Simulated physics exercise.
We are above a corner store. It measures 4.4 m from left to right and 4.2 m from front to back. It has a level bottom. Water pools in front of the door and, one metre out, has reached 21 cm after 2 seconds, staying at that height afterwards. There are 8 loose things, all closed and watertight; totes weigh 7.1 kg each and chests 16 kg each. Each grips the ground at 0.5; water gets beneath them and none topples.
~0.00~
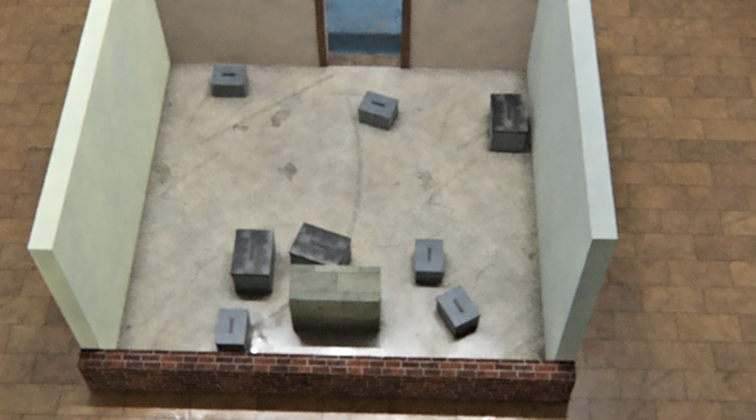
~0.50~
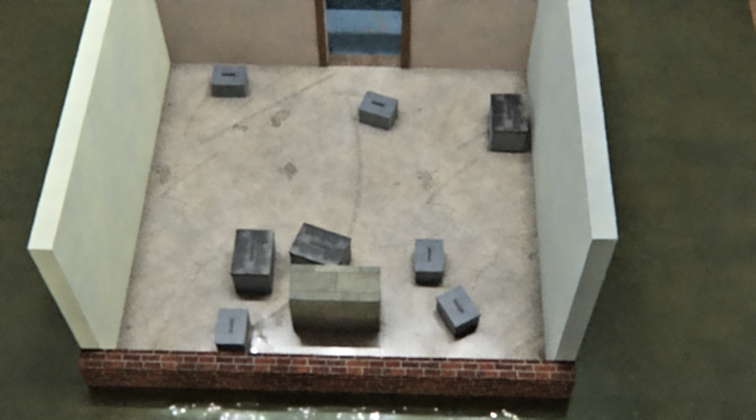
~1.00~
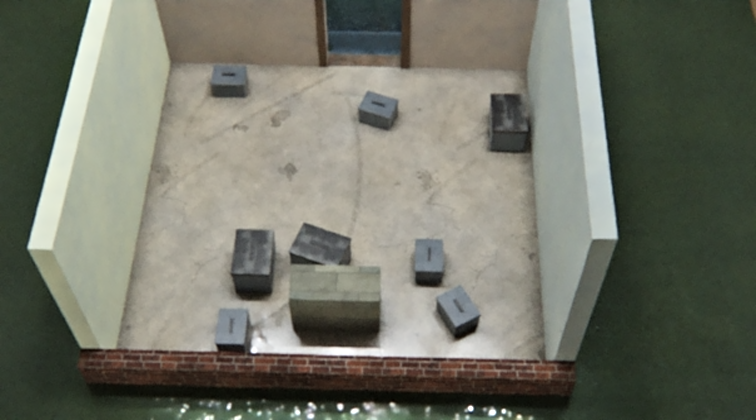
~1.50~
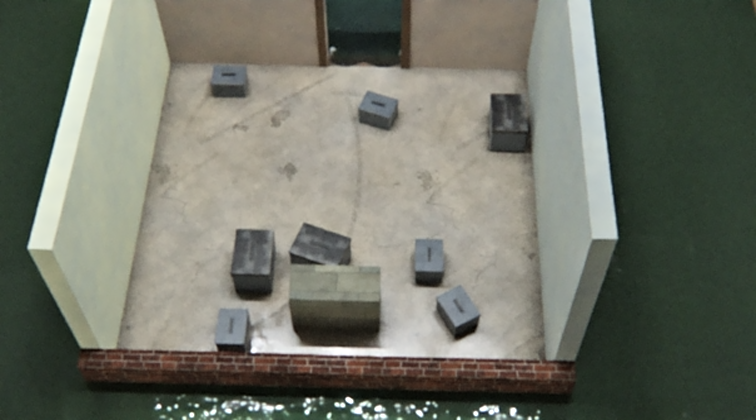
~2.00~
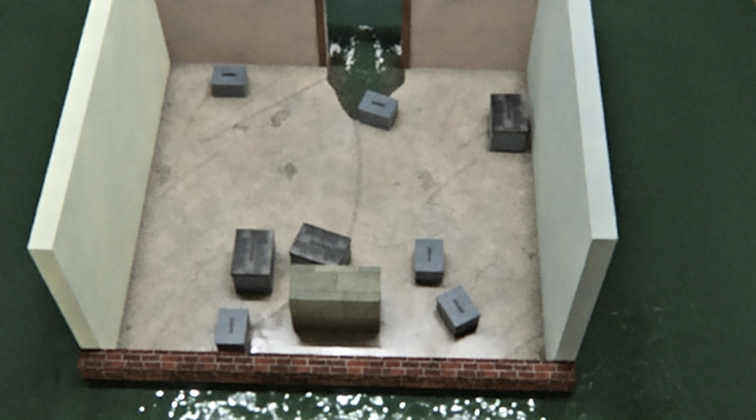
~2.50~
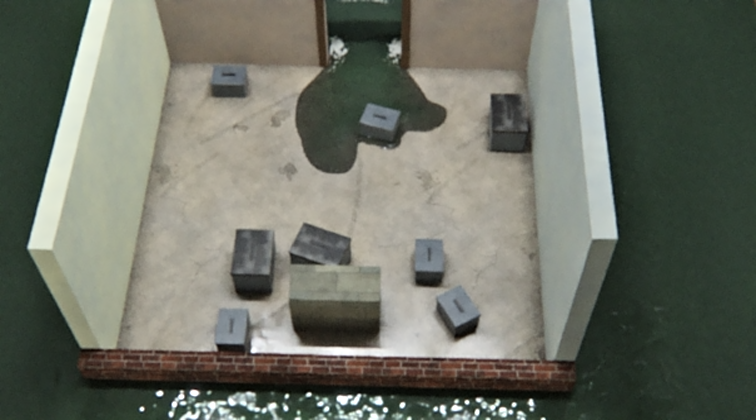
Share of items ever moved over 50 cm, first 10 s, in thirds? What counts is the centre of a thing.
1/3 to 2/3.
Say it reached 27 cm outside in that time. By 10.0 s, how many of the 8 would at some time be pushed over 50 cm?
Then it comes to 6.
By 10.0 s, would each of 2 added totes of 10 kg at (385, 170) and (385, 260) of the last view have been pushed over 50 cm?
In that order: Within the mark, within the mark.
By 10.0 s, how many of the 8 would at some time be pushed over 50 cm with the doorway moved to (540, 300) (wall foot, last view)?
Result: 3 of them.
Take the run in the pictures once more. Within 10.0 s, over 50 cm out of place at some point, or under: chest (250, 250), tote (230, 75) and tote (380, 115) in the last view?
In turn: Below the mark, below the mark, above the mark.
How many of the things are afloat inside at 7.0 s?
The number is 3.
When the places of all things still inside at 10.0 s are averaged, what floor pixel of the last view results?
(349, 248).
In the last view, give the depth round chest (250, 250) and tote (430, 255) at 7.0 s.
Around 4 cm and 6 cm.
After 3.5 s 1 of 8 are over 50 cm from their spots; 0 afloat.
After 4.5 s 1 of 8 are over 50 cm from their spots; 0 afloat.
After 7.0 s 2 of 8 are over 50 cm from their spots; 3 afloat.
After 10.0 s 4 of 8 are over 50 cm from their spots, and 4 have been at some point; 6 afloat.
